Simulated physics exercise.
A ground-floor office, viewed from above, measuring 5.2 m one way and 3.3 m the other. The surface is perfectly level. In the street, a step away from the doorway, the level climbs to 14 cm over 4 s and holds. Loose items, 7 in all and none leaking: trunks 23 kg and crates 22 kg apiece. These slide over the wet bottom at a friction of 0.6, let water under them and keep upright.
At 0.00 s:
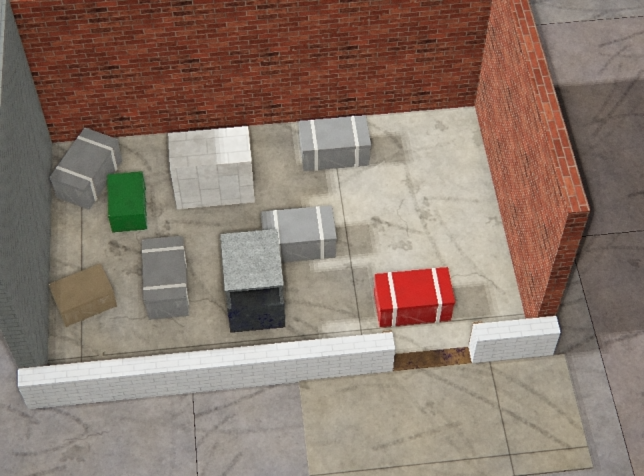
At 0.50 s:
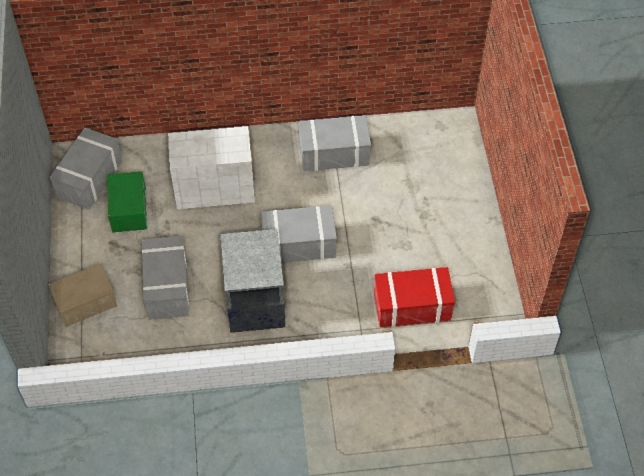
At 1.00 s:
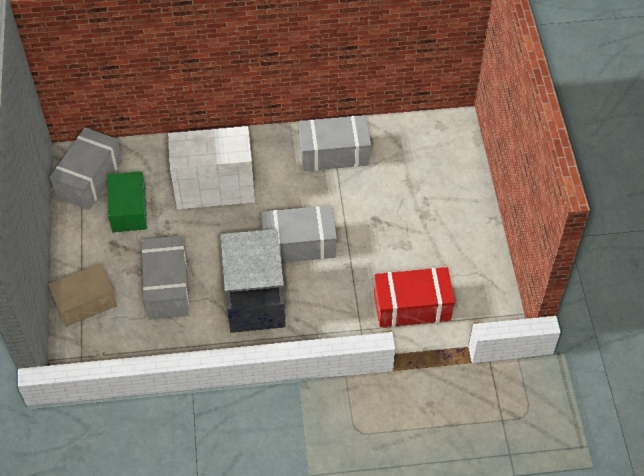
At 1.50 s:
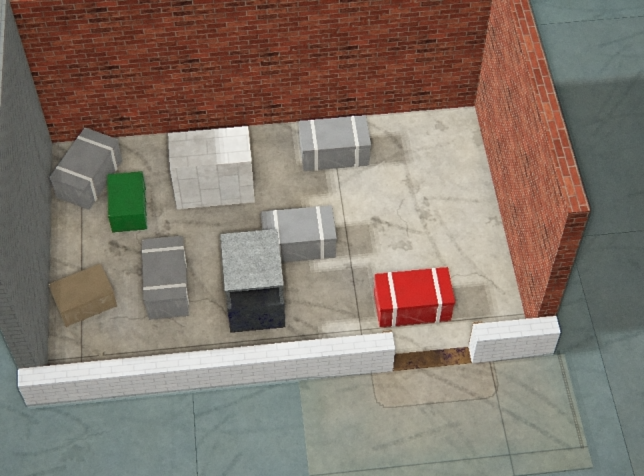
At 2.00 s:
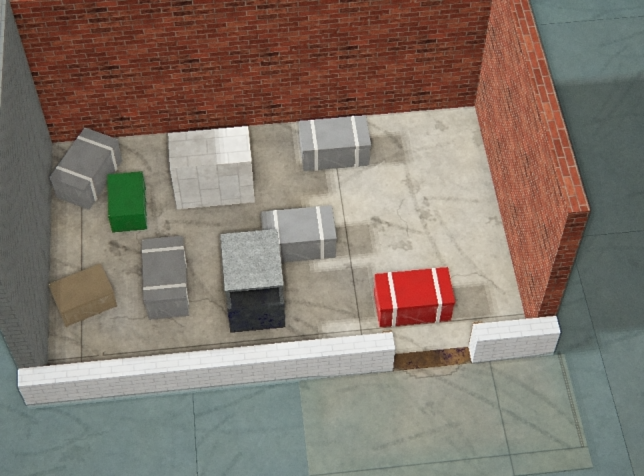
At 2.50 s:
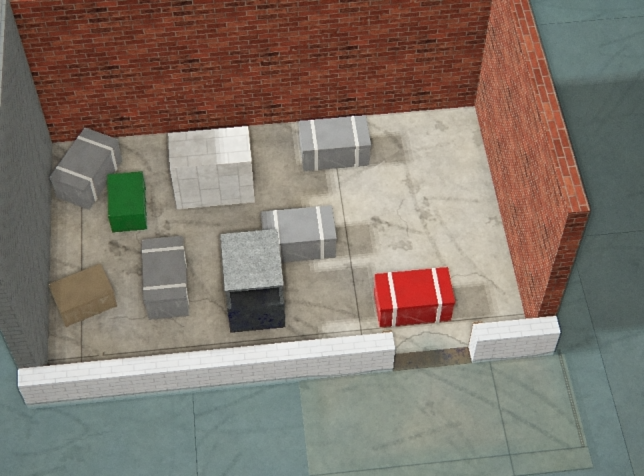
A brick-walled room held scattered boxes, including a red one and a green one, and none of them moved, while outside the ground turned bluish and a faint outline shrank toward the doorway and disappeared.
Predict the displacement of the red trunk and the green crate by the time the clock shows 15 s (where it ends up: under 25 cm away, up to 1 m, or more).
Red trunk: A long trip. Green crate: No real move.
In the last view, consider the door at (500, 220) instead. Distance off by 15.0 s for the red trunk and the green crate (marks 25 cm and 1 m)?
The red trunk hardly moves at all and the green crate hardly moves at all.
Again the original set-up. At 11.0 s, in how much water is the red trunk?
Around 6 cm.
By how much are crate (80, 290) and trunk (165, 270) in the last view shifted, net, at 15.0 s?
Respectively 0 and 0 centimetres.
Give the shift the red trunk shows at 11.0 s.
By that time, close to 120 cm.
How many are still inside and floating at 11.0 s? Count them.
0.
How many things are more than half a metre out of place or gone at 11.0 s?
1.
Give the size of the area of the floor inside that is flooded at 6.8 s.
Somewhere about 7.5 m2, give or take.
After 3.5 s the red trunk is near (415, 288), 0.0 m from its start, aground; the green crate is near (125, 194), 0.0 m from its start, aground; 0 afloat.
After 6.8 s the red trunk is near (405, 248), 0.5 m from its start, aground; the green crate is near (125, 194), 0.0 m from its start, aground; 0 afloat.
After 11.0 s the red trunk is near (399, 193), 1.3 m from its start, aground; the green crate is near (125, 194), 0.0 m from its start, aground; 0 afloat.
After 15.0 s the red trunk is near (386, 119), 2.3 m from its start, afloat; the green crate is near (125, 194), 0.0 m from its start, aground; 2 afloat.
